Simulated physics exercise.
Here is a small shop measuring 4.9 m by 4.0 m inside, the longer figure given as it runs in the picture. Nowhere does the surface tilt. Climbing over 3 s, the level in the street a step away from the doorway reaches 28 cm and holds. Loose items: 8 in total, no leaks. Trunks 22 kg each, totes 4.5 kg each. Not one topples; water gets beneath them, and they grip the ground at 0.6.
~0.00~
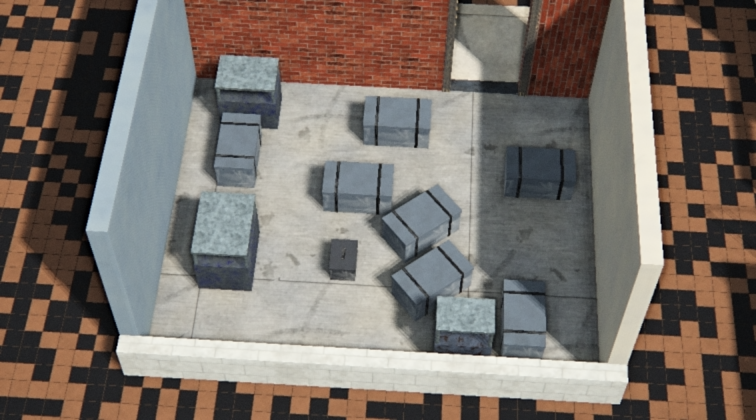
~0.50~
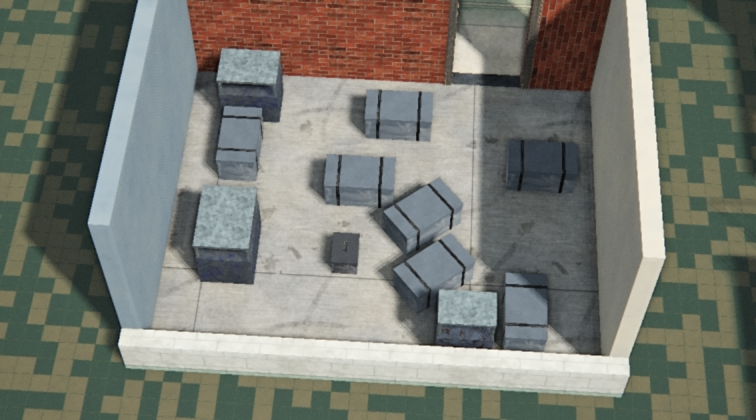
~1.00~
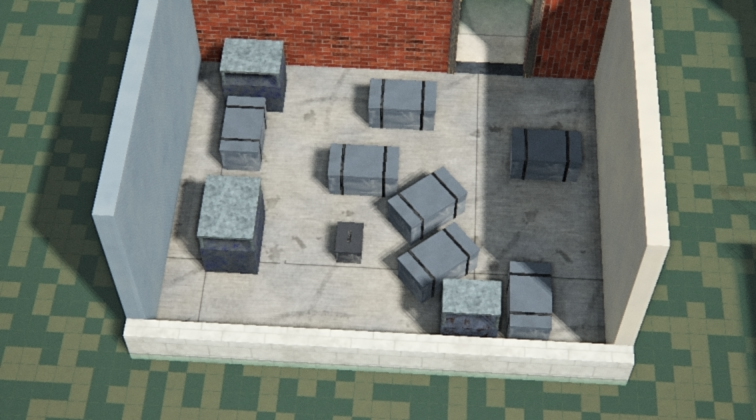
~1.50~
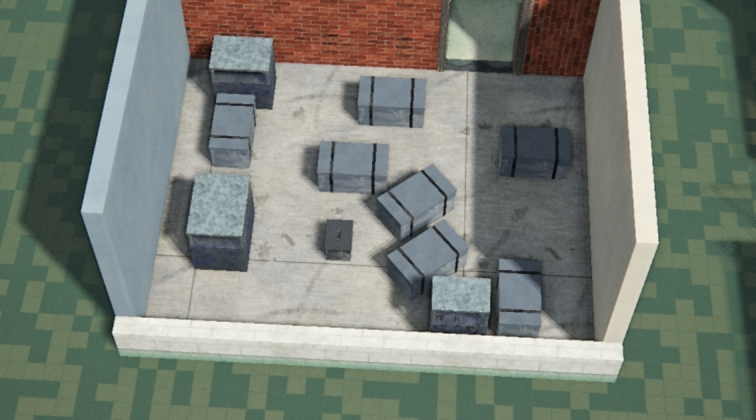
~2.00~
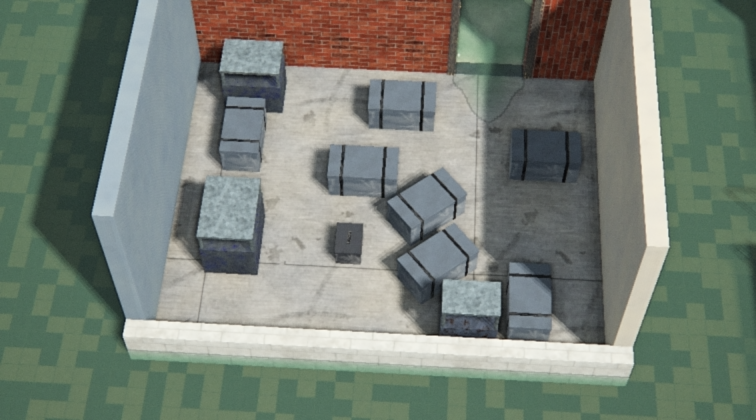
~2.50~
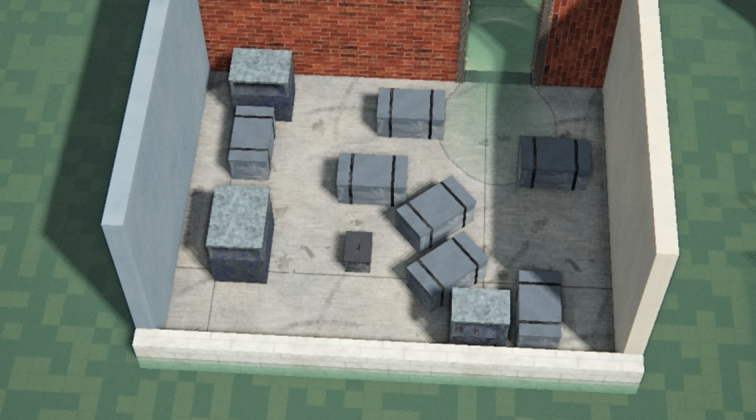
A small walled room holds still grey trunks as shallow water spreads in through the doorway.
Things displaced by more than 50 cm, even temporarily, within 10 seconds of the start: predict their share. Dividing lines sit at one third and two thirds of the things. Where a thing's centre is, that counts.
Expect a mid share, one third to two thirds.
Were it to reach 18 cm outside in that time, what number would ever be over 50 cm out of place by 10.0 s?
With that change, 3 of them.
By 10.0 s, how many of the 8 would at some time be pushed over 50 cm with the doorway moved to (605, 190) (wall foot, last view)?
The answer would then be 6.
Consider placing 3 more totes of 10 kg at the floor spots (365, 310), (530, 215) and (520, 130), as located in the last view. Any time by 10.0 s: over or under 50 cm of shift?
For each in turn I get a greater distance, a greater distance and a greater distance.
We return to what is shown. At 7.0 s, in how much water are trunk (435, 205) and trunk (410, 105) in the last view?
About 5 and 3 cm.
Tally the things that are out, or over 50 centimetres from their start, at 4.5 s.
It comes to 1.
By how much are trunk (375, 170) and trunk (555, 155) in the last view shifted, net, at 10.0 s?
In that order: 0 cm, 140 cm.
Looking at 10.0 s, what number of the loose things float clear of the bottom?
The count is 4.
After 3.5 s 0 of 8 are over 50 cm from their spots; 0 afloat.
After 4.5 s 1 of 8 are over 50 cm from their spots; 0 afloat.
After 7.0 s 4 of 8 are over 50 cm from their spots; 3 afloat.
After 10.0 s 4 of 8 are over 50 cm from their spots, and 4 have been at some point; 4 afloat.
